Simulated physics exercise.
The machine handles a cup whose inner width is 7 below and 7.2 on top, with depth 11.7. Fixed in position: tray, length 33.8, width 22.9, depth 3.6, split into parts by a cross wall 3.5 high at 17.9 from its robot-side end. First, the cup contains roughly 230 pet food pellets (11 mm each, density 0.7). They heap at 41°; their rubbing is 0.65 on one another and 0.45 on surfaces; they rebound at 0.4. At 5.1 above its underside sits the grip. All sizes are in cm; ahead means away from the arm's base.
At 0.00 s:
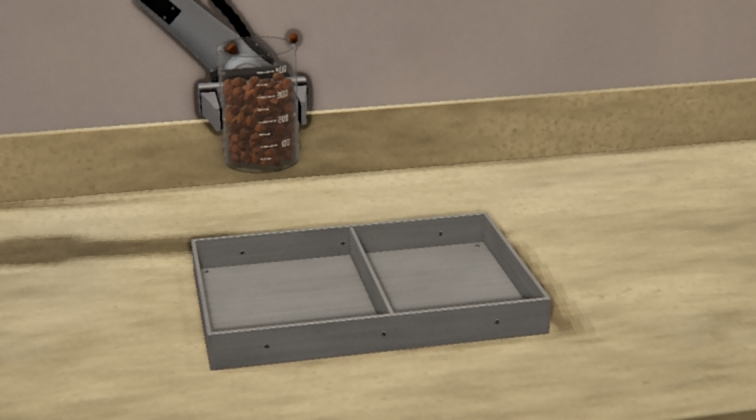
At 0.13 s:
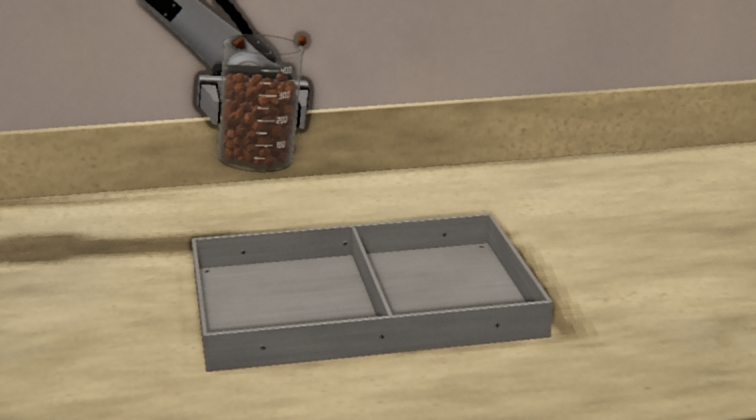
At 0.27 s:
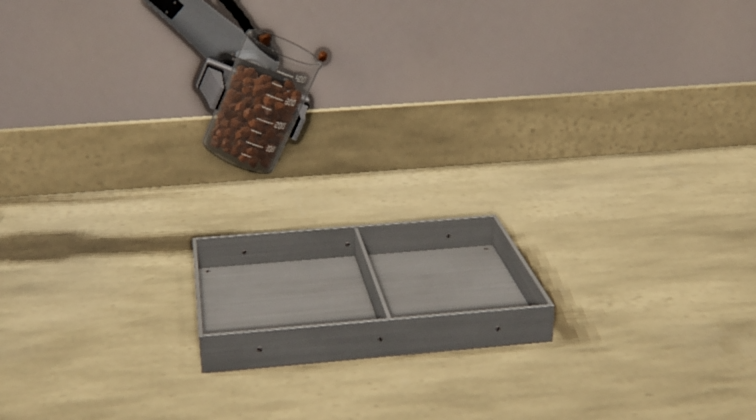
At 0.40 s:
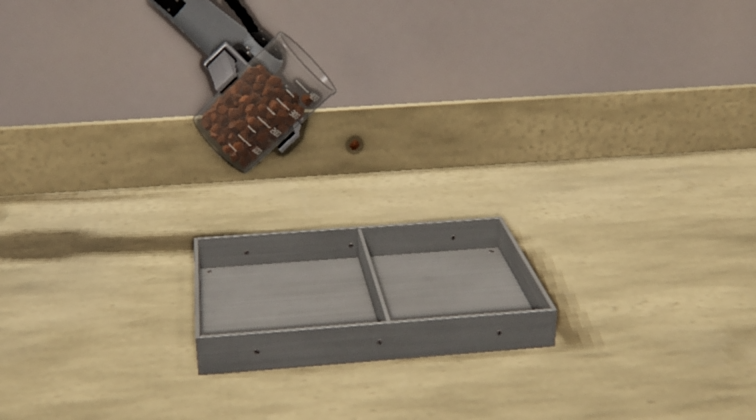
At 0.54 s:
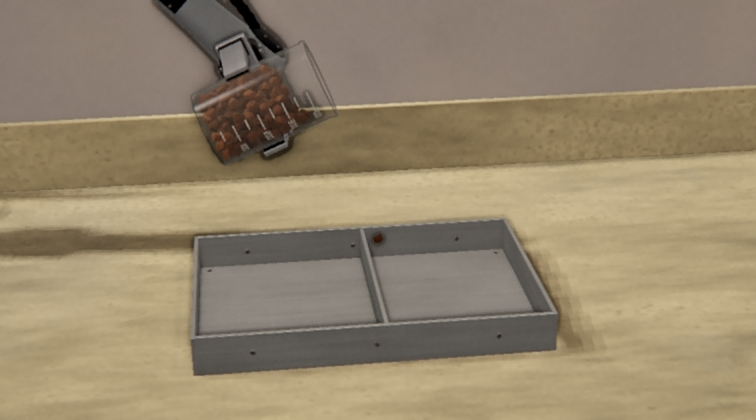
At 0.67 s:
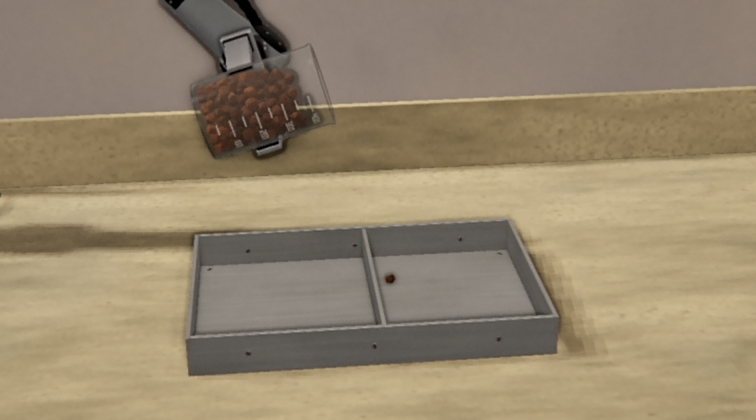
A robot arm tilts a clear cup of brown pellets rightward, and one pellet drops into a gray divided tray.
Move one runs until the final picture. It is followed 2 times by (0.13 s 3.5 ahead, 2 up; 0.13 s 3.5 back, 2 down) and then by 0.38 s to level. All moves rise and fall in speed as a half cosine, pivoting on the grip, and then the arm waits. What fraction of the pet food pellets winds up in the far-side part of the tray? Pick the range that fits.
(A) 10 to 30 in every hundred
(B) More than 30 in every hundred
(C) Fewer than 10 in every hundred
A.
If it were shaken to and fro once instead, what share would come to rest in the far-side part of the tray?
Near 5 per cent.
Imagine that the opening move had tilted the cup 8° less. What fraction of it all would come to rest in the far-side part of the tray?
Expected: Around 10 %.
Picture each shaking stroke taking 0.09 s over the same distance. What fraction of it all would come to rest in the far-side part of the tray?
In that case it would be near 45 percent.
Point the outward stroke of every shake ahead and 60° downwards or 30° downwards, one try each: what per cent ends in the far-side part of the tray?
It comes to around 0 per cent on the first try and around 5 per cent on the second.
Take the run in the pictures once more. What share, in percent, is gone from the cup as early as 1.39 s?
Near 25 per cent.
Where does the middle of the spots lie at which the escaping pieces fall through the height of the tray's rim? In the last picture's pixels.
Roughly at (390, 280).
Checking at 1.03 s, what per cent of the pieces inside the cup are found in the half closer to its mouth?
I'd say close to 40 per cent.
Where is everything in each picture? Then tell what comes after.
Cup middle at (259, 106), level; upper third of the load around (260, 95), from x 230 to 295, top at y 40; 229 in the cup, in the first picture.
Cup middle at (259, 104), tilted 7° forward; upper third of the load around (259, 94), from x 225 to 300, top at y 40, in the second picture.
Cup middle at (260, 104), tilted 26° forward; upper third of the load around (258, 94), from x 215 to 325, top at y 40, in the third picture.
Cup middle at (263, 105), tilted 48° forward; upper third of the load around (258, 94), from x 205 to 355, top at y 70; 228 in the cup, 1 in flight or on a rim, in the fourth picture.
Cup middle at (263, 105), tilted 67° forward; upper third of the load around (253, 93), from x 205 to 380, top at y 70; 228 in the cup, 1 in the far-side part, in the fifth picture.
Cup middle at (262, 103), tilted 74° forward; upper third of the load around (250, 90), from x 200 to 390, top at y 75; 228 in the cup, 1 in the far-side part, in the sixth picture.
After 1.03 s, tilted 74° forward, highest piece 26 above the table; 207 in the cup, 11 in the far-side part, 5 in the robot-side part, 6 in flight or on a rim.
After 1.39 s, tilted 34° forward, highest piece 26 above the table; 175 in the cup, 31 in the far-side part, 23 in the robot-side part.
After 1.77 s, level, highest piece 26 above the table; 175 in the cup, 31 in the far-side part, 23 in the robot-side part.
After 2.82 s, level, highest piece 26 above the table; 175 in the cup, 31 in the far-side part, 23 in the robot-side part.
At rest, 175 in the cup, 31 in the far-side part, 23 in the robot-side part. That is 14 % in the far-side part of the tray.
